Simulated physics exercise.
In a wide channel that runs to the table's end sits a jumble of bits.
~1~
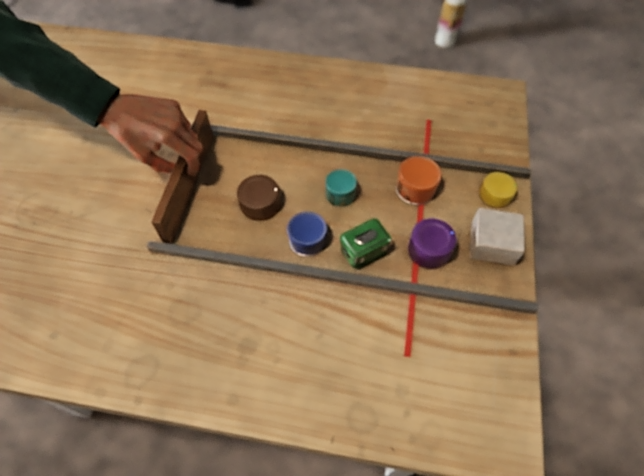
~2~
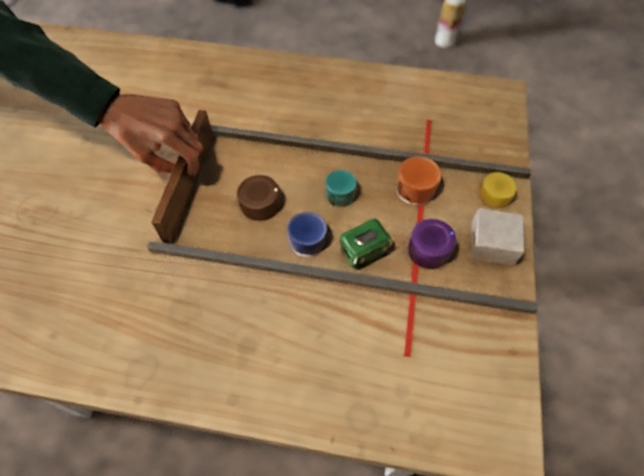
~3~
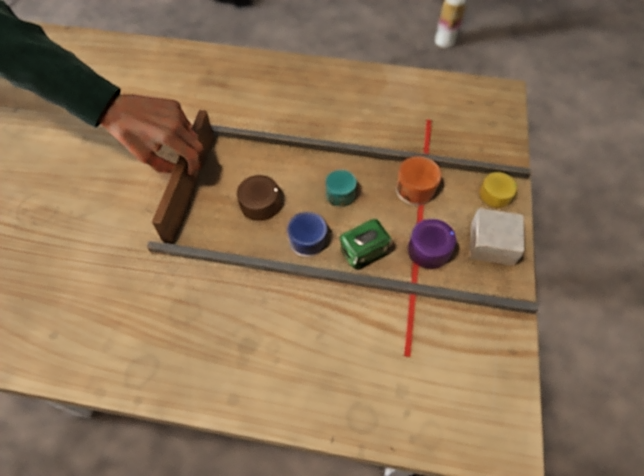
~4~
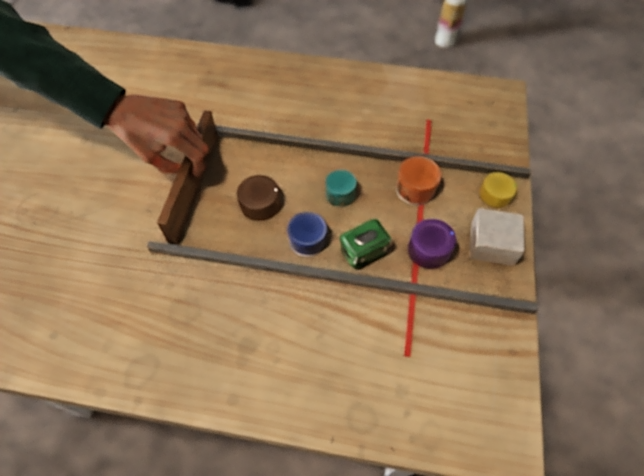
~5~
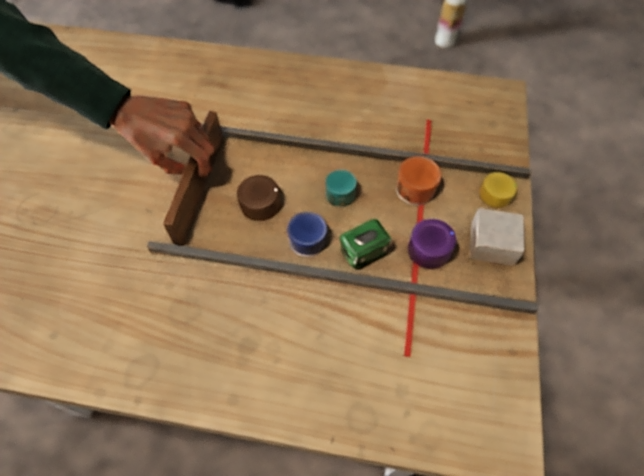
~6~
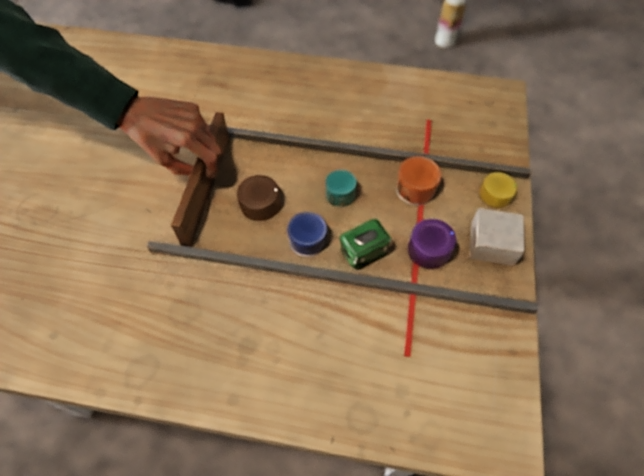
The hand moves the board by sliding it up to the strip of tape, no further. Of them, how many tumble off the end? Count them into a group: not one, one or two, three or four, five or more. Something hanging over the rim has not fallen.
Group: Not one.
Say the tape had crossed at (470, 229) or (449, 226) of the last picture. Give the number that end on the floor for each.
So that's 2 for the first and 1 for the second.
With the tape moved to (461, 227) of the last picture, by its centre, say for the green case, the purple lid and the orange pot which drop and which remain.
Okay, the green case sits tight, the purple lid sits tight, and the orange pot sits tight.
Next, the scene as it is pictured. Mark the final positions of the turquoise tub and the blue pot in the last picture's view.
The turquoise tub at (439, 192), the blue pot at (437, 267).
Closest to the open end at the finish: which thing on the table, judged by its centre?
I'd say the white block.
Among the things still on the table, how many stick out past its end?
You'd get 1.
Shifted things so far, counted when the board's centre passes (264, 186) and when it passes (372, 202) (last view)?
So far 1, and 6 at the second.
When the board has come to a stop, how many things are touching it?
It ends up touching 3.
Soon after, none off yet; yellow lid at rest near (498, 190); white block at rest near (496, 237); purple lid at rest near (432, 244).
In the end, the number that fall off is zero.
